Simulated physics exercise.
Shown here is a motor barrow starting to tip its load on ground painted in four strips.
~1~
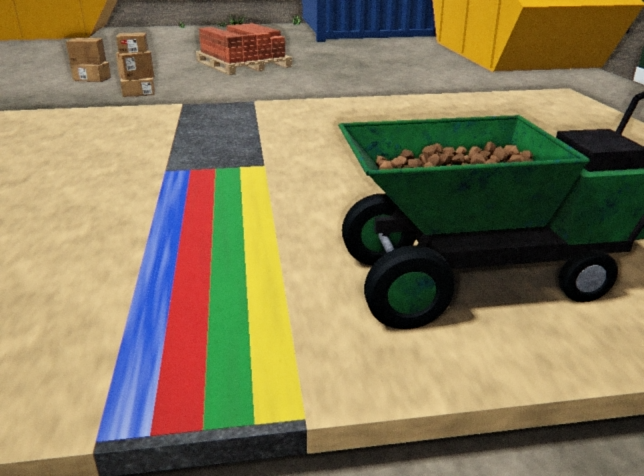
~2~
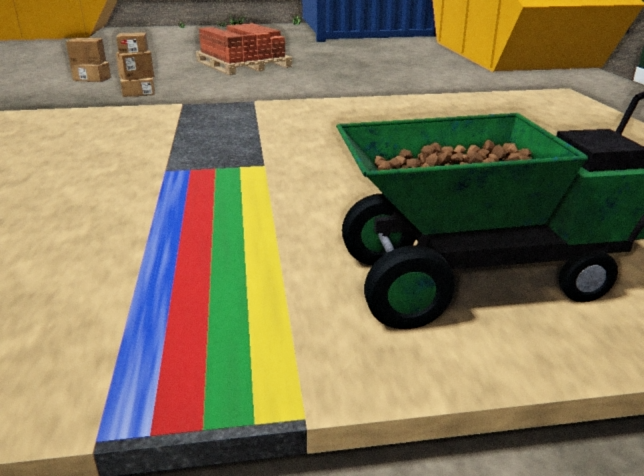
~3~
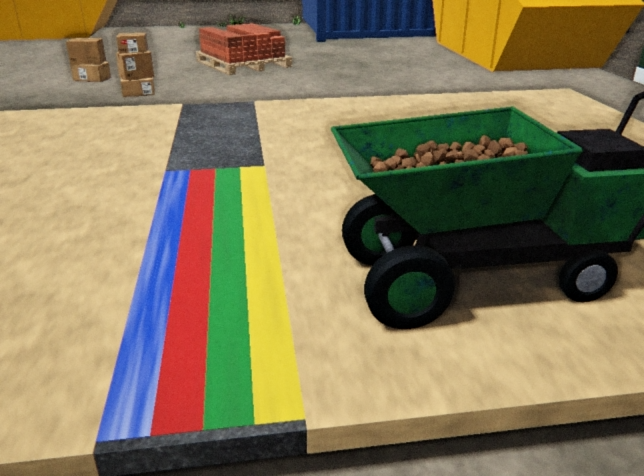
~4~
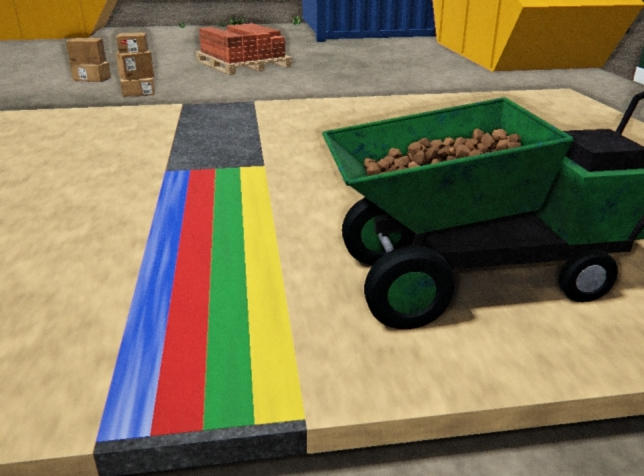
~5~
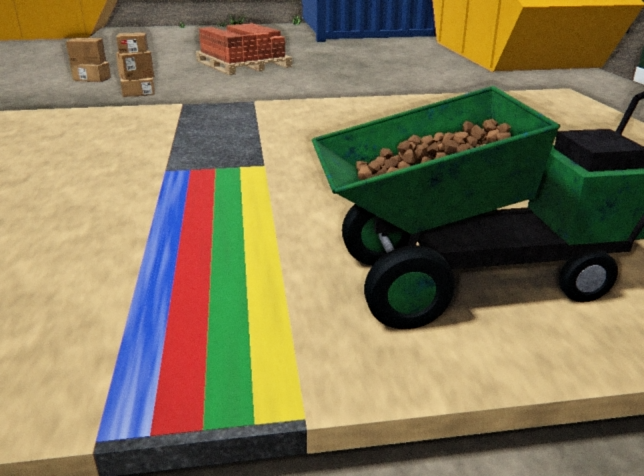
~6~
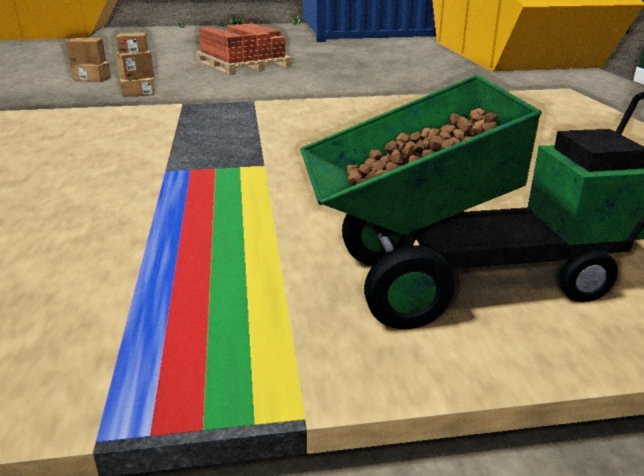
A green skip full of brown clods tilts steadily leftward on a motor barrow beside coloured strips.
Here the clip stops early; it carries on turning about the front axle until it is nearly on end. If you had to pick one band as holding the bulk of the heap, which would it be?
I would pick green.
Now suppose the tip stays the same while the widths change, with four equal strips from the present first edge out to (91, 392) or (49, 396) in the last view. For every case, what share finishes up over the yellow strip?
About 10 % and 20 %.
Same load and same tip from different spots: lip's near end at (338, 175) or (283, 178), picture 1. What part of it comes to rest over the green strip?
About 20 per cent for the first spot and about 0 per cent for the second.
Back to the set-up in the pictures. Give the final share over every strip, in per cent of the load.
I'd say the yellow strip has near 10, the green strip near 30, the red strip near 20 and the blue strip near 10 per cent.
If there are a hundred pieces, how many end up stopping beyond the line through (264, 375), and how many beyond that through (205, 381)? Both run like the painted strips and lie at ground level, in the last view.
First some 80, then 40 per cent.
Shortly afterwards, skip tipped steeply; the whole lot in the skip.
Next, skip tipped right over; the bulk in the skip; a little over the yellow strip; near a quarter over the green strip.
Some moments later, skip tipped right over; near a quarter in the skip; a little over the yellow strip; near a third over the green strip; near a quarter over the red strip; a little over the blue strip; a little off the paint.
In the end, skip tipped right over; near a quarter in the skip; a little over the yellow strip; near a quarter over the green strip; near a quarter over the red strip; a little over the blue strip; a little off the paint.
